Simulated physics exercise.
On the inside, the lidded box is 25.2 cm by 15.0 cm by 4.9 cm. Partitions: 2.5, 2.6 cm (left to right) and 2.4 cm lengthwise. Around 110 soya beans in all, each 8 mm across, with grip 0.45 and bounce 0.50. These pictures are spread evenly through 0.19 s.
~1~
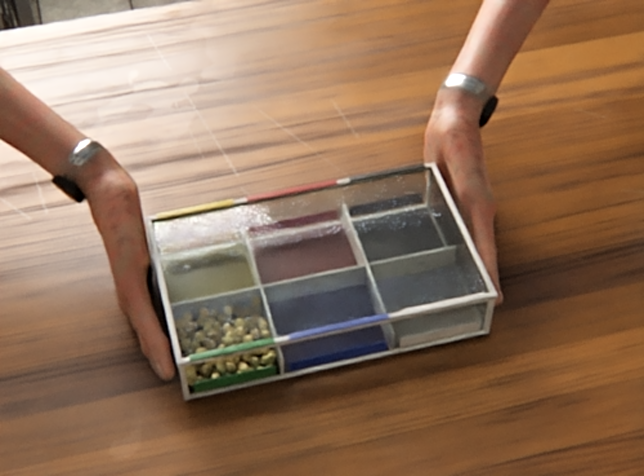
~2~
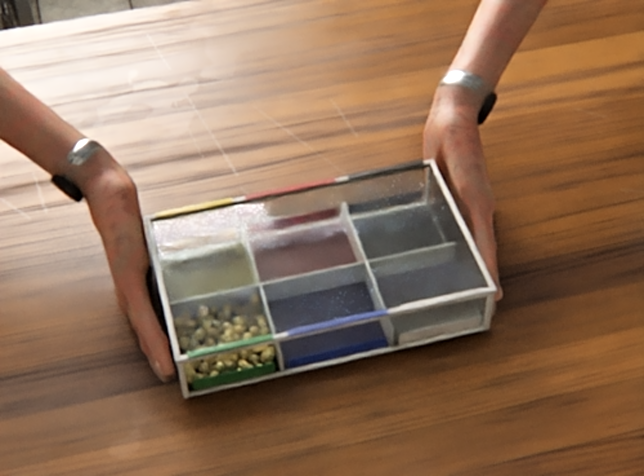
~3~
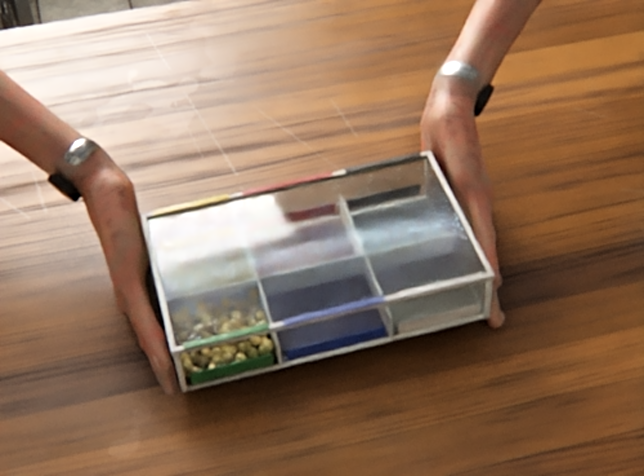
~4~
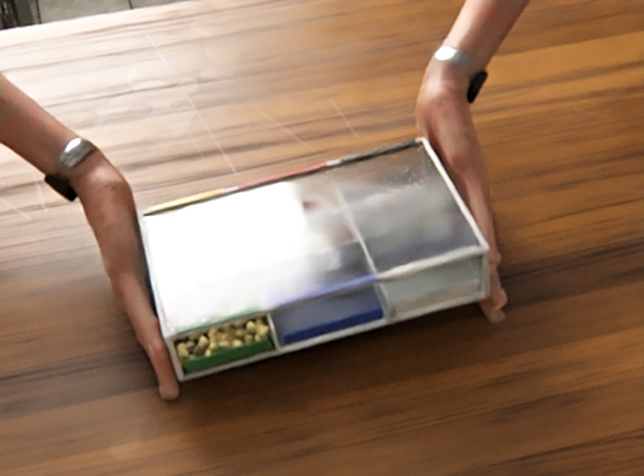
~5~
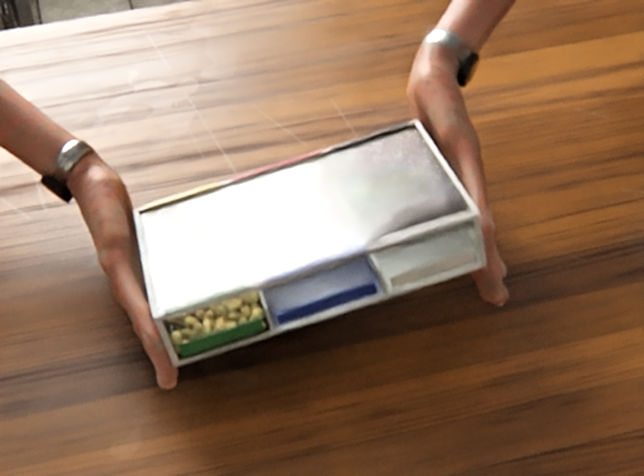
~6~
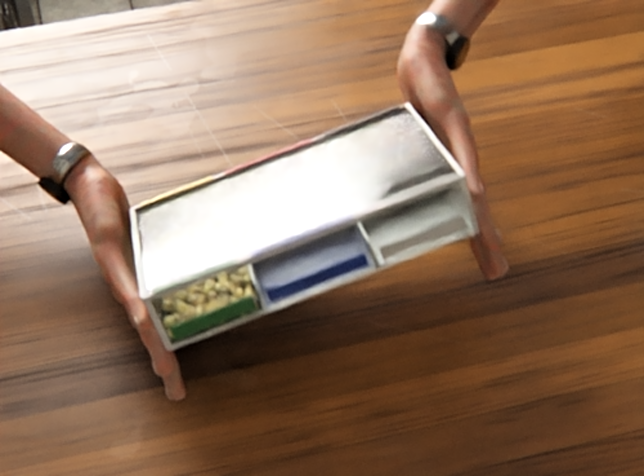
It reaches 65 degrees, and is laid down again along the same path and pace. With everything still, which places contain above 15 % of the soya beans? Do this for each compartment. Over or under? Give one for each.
Outcome: Red compartment: Holds a share within the limit; blue compartment: Holds a share within the limit; green compartment: Holds a share past the limit; yellow compartment: Holds a share past the limit; white compartment: Holds a share within the limit; black compartment: Holds a share within the limit.
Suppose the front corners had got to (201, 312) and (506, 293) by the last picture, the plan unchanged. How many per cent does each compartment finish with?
Result - red: 0 %; blue: 15 %; green: 80 %; yellow: 0 %; white: 5 %; black: 0 %.
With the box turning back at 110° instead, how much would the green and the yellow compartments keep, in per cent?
In per cent, green 10 and yellow 90.
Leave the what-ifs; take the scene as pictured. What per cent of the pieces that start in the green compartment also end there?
Close to 80 in a hundred.
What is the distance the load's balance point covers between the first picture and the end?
It shifts by roughly 3.5 cm.
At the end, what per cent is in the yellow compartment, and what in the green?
Yellow: 25; green: 75.
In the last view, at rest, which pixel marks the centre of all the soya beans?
I'd say roughly (200, 326).
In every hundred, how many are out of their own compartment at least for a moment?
25 %, roughly.
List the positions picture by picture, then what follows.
The first frame shows box tilt 0 degrees, front corners at (182, 361) and (491, 294); green 100 %.
The second frame shows box tilt 1 degrees, front corners at (180, 357) and (490, 289).
The third frame shows box tilt 4 degrees, front corners at (176, 349) and (488, 275), lowest corner left back.
The fourth frame shows box tilt 10 degrees, front corners at (169, 335) and (483, 249), lowest corner left back.
The fifth frame shows box tilt 17 degrees, front corners at (158, 316) and (474, 214), lowest corner left back.
The sixth frame shows box tilt 24 degrees, front corners at (147, 297) and (460, 177), lowest corner left back; green 100 %.
Then, 0.33 s after the last picture, tilt 62 degrees; green 90 %, yellow 10 %.
Then, 0.55 s after the last picture, tilt 23 degrees; green 75 %, yellow 25 %.
Then, 0.88 s after the last picture, tilt 0 degrees; green 75 %, yellow 25 %.
In the end, red 0 %, blue 0 %, green 75 %, yellow 25 %, white 0 %, black 0 %.
